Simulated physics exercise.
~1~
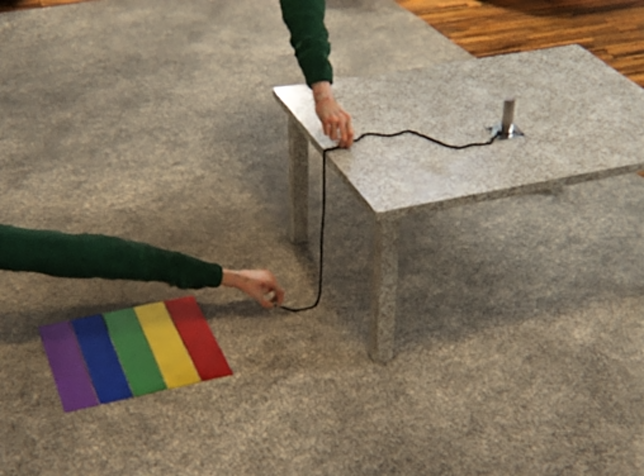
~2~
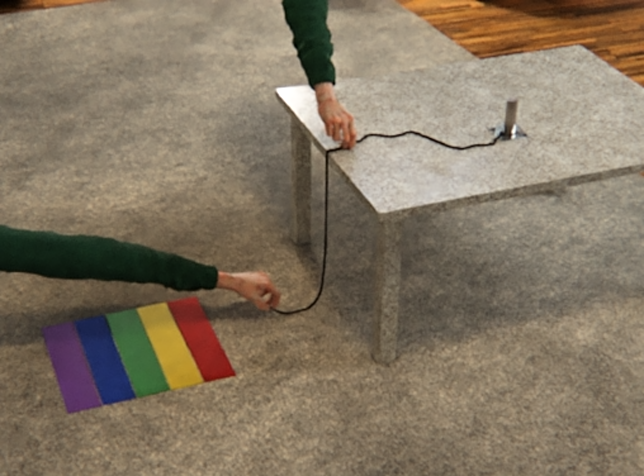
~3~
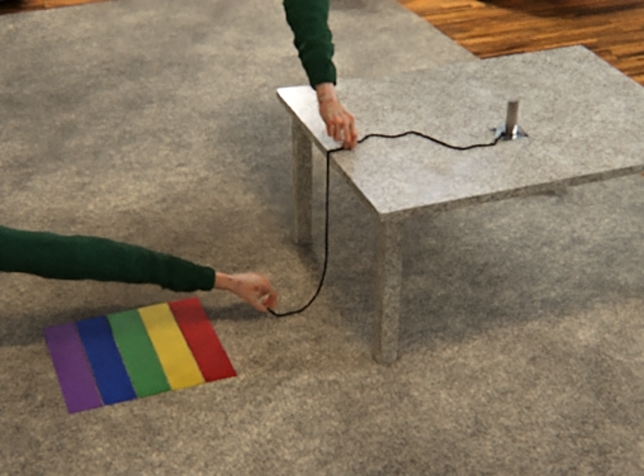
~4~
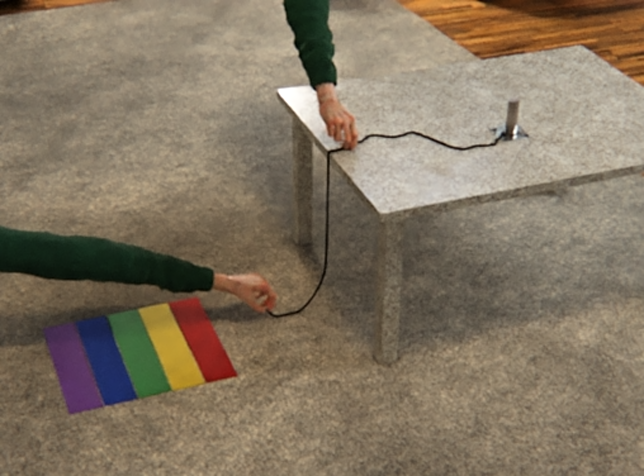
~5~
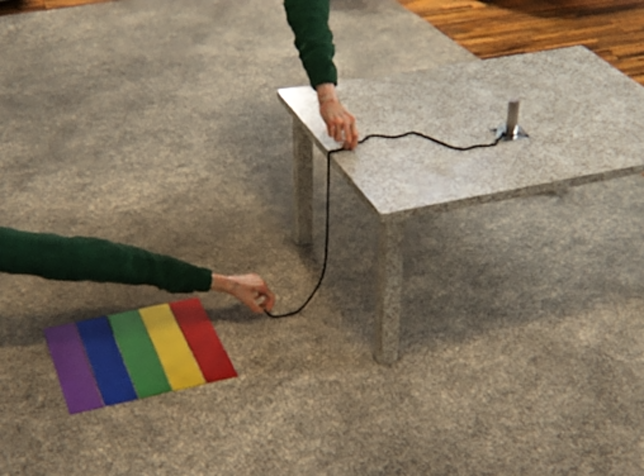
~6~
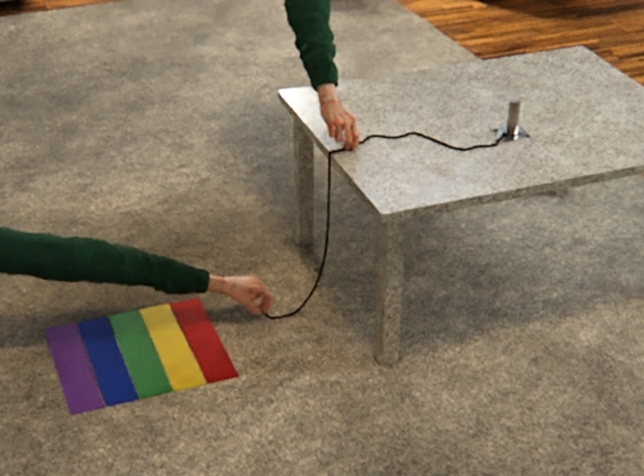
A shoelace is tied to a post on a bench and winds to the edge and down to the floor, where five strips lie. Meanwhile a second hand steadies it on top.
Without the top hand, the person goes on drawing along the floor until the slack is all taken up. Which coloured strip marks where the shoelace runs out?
Blue.
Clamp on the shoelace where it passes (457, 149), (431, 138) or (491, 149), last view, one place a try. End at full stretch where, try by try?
Per try (px, approx.): (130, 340), (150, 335), (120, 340).
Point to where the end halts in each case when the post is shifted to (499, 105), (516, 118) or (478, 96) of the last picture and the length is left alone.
In that order: (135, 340), (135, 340) and (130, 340).
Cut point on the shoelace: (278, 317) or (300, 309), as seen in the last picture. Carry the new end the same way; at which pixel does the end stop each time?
The pixels are (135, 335) and (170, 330), in that order.
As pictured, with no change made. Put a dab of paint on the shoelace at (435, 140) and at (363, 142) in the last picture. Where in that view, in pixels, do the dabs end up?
Near (408, 145) and (319, 167).
Early on, end near (161, 332); over yellow.
Midway, end near (126, 340); over green.
At the end of the slack, end near (105, 344); over blue. Over blue.
